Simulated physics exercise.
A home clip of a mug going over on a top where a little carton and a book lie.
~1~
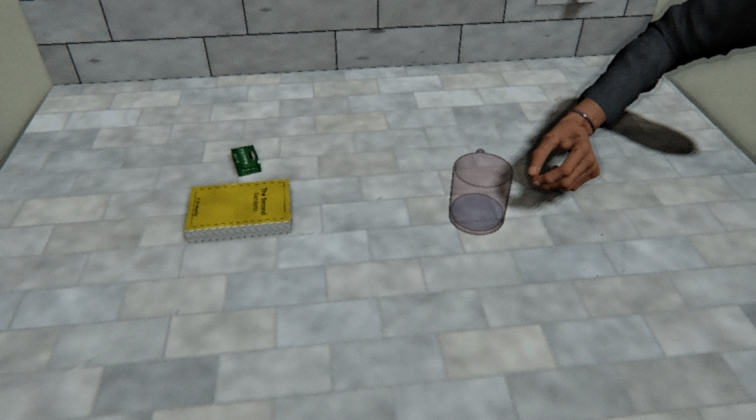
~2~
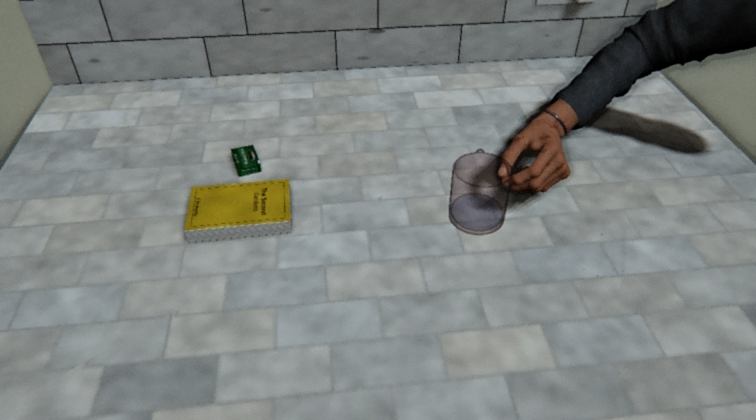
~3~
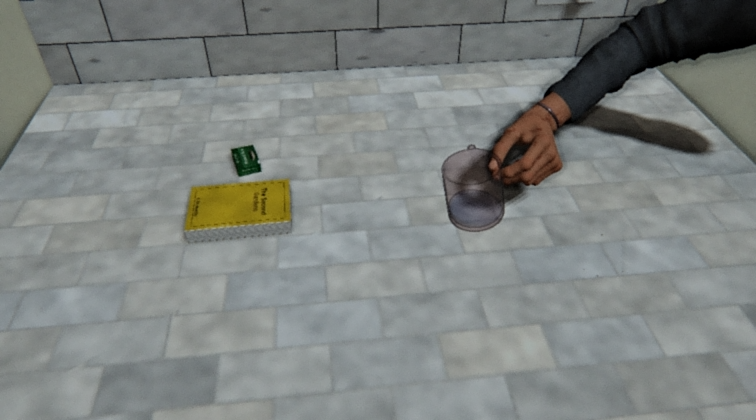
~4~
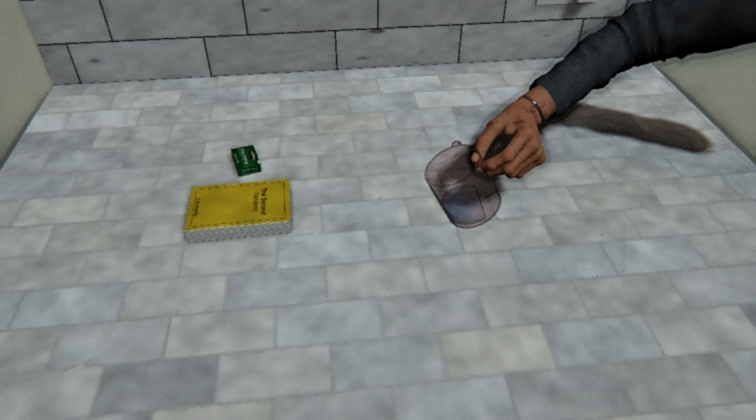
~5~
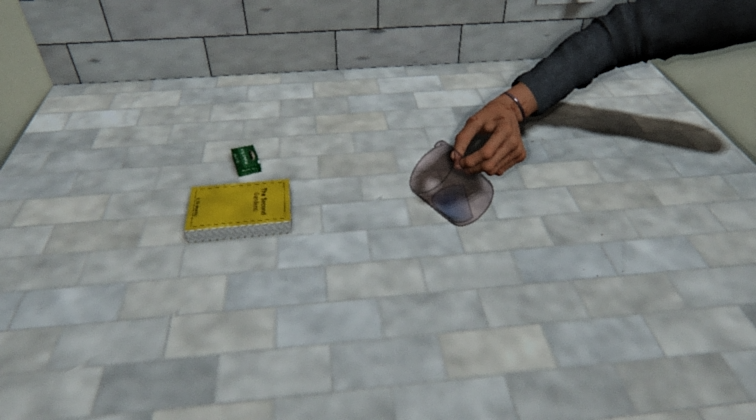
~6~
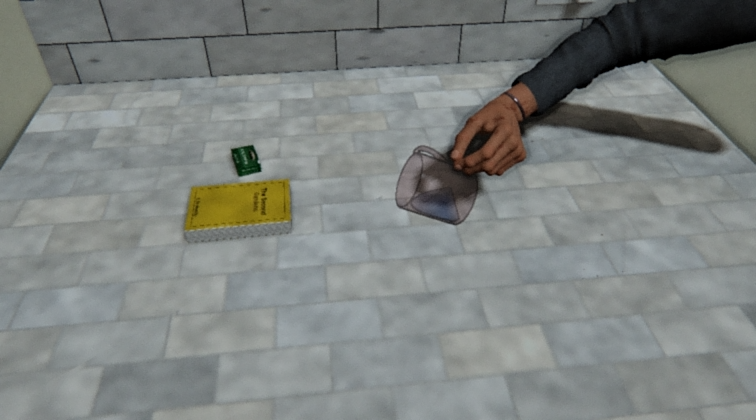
A see-through mug, nearly empty, stands upright at the right of a pale grey tiled top, seen from above at an angle with a block wall behind. A yellow book lies at the left with a little green carton just behind it. A dark-sleeved arm reaches in from the right, its hand nudges the mug's upper part, and the mug tilts steeply leftward while the view stays still.
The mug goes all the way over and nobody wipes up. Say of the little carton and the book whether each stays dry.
The little carton escapes and the book is reached.
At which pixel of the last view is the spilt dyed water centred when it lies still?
Near (309, 221).
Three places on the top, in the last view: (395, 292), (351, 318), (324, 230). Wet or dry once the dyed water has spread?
First dry, second untouched, third in the puddle.
Next, the puddle covers about as much as a saucer; the little carton is clear of it; the book is in it.
Finally, the puddle covers about as much as a saucer; the little carton is clear of it; the book is in it.
